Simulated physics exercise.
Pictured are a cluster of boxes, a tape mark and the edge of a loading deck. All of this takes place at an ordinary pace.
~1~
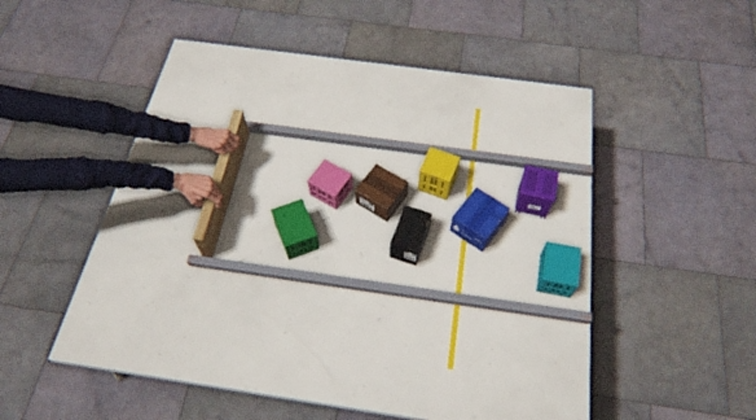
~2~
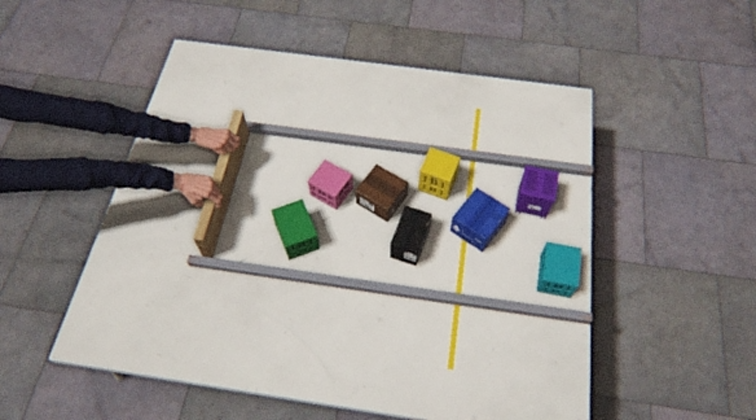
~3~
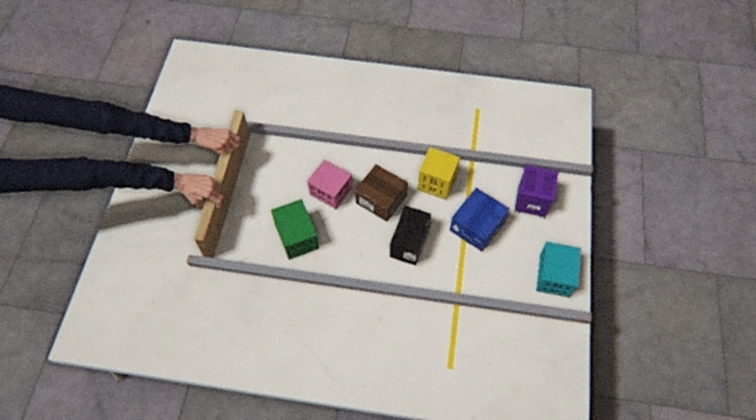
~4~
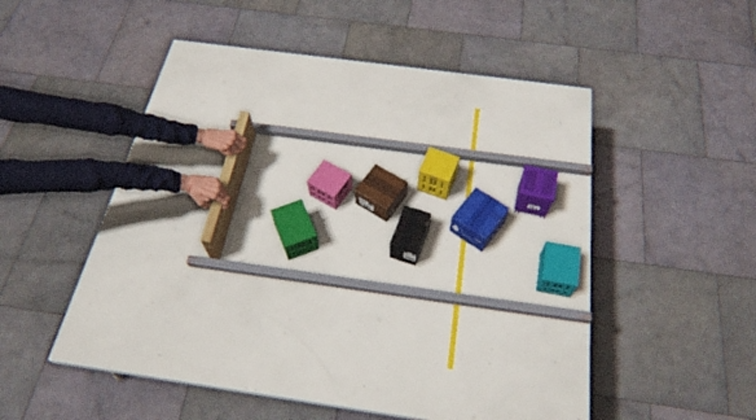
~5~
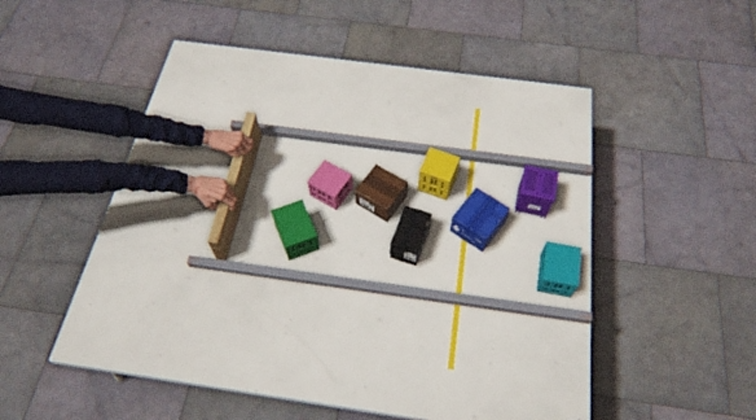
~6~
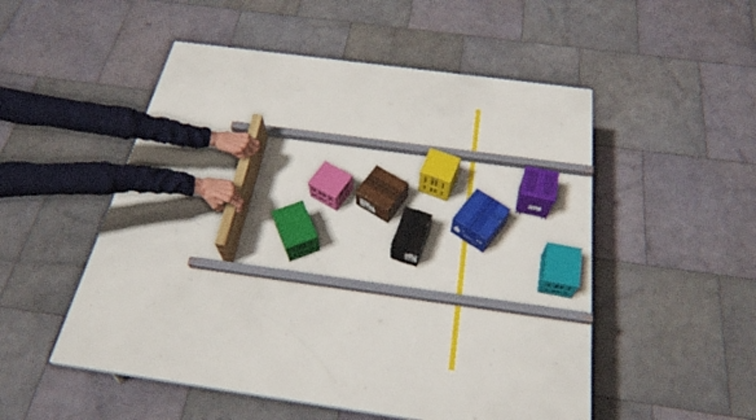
Two hands sliding a wooden plank slightly to the right between rails on a white deck, the colourful boxes ahead staying still.
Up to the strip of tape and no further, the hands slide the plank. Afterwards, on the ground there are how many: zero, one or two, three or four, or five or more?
It ends with every one still up.
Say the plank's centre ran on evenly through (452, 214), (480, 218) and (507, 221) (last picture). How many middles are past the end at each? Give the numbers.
In that order 0, 0 and 2.
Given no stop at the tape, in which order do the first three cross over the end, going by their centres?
Sequence: The turquoise crate, the blue box, the black parcel.
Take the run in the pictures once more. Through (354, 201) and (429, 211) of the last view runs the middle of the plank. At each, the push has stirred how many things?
At the first place 4, at the second 6.
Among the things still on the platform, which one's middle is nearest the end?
It's the turquoise crate.
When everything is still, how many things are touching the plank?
Well, it touches 2.
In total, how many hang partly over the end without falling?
1 is the number.
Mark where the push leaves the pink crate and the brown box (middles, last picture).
Final spots - pink crate (486, 200), brown box (520, 225).
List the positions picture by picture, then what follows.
Turquoise crate (559, 270); purple tote (536, 192); blue box (479, 220); plank (224, 182); tape (466, 226), in the first picture.
Purple tote (536, 193); pink crate (331, 185), in the second picture.
Blue box (479, 220); black parcel (410, 236), in the third picture.
Turquoise crate (558, 270); plank (231, 184), in the fourth picture.
Purple tote (536, 192); yellow crate (438, 174), in the fifth picture.
Turquoise crate (560, 271); purple tote (536, 193); blue box (480, 221); plank (243, 187); tape (466, 227), in the sixth picture.
A little later, none off yet; turquoise crate at rest near (560, 271); purple tote at rest near (536, 193); blue box at rest near (480, 221).
Next, none off yet; turquoise crate at rest near (560, 271); purple tote at rest near (536, 193); blue box shifted about its own width near (518, 229).
When it is over, the number that fall off is zero.
